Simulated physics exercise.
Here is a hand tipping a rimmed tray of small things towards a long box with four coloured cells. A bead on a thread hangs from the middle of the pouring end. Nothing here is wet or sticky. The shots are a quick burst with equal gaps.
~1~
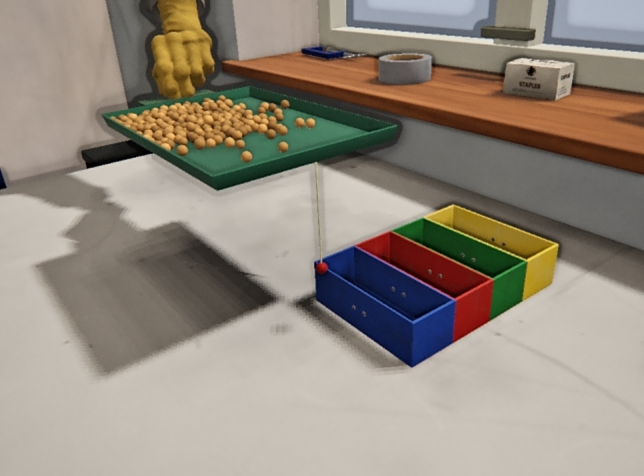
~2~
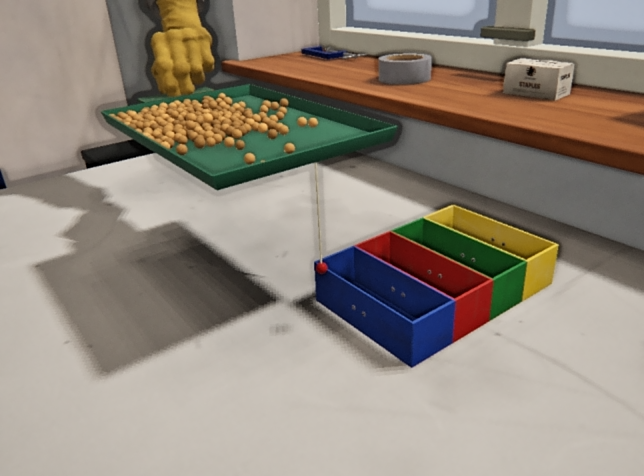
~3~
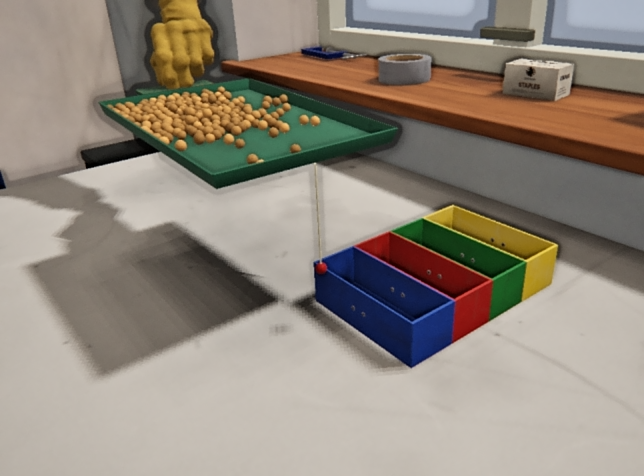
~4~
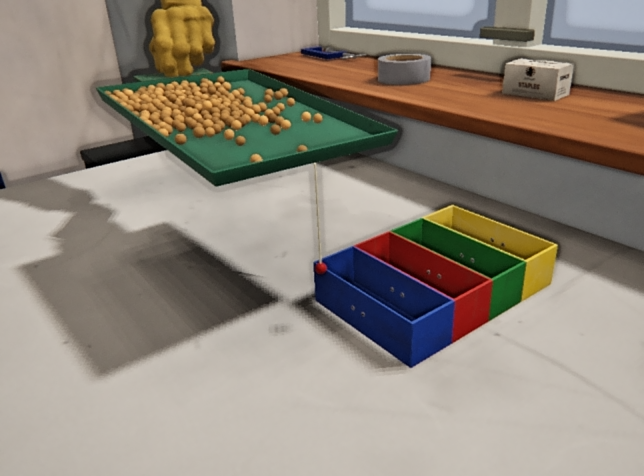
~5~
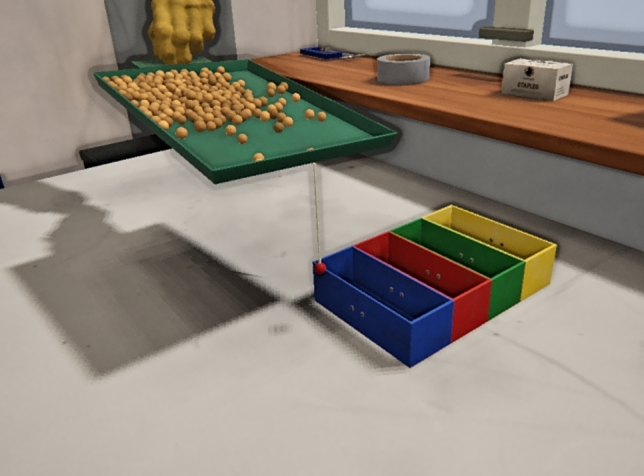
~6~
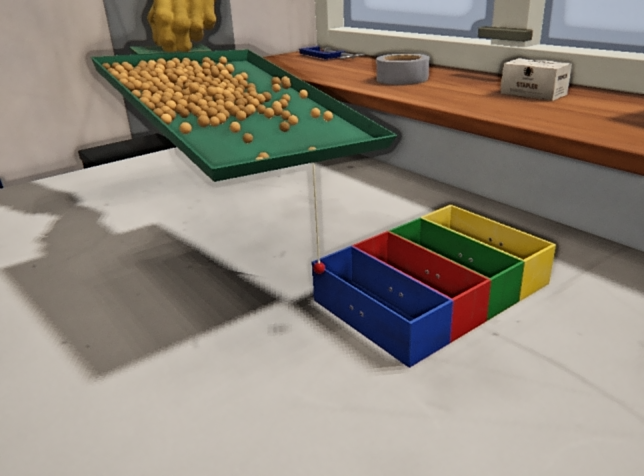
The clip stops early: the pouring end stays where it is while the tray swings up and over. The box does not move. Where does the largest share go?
Most goes to the red cell.
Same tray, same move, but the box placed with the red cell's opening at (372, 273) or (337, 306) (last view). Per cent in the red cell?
The first gives 30 %, the second 0 %.
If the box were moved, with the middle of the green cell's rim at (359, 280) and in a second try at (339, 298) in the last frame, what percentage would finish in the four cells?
Roughly 80 per cent, and 40 per cent.
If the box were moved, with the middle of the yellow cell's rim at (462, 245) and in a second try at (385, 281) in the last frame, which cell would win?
At the first place green, at the second yellow.
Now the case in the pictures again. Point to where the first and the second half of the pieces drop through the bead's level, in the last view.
The first part at (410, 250); the rest at (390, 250).
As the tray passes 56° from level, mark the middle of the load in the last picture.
Roughly at (365, 153).
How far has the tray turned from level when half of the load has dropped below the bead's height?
At about 70°.
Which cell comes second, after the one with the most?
Next in line is the blue cell.
Just after the last frame, tray tipped steeply; roughly half on the tray; roughly a quarter in the red cell; about a tenth in the blue cell; just a few in the green cell; just a few in the yellow cell; about a tenth falling or outside the box.
A moment on, tray tipped right over; just a few on the tray; roughly half in the red cell; roughly a quarter in the blue cell; about a tenth in the green cell; just a few in the yellow cell; roughly a quarter falling or outside the box.
Further on, tray tipped past a quarter turn; roughly half in the red cell; roughly a quarter in the blue cell; about a tenth in the green cell; just a few in the yellow cell; about a tenth falling or outside the box.
When it is over, tray tipped past a quarter turn; roughly half in the red cell; roughly a quarter in the blue cell; about a tenth in the green cell; just a few in the yellow cell; about a tenth outside the box.
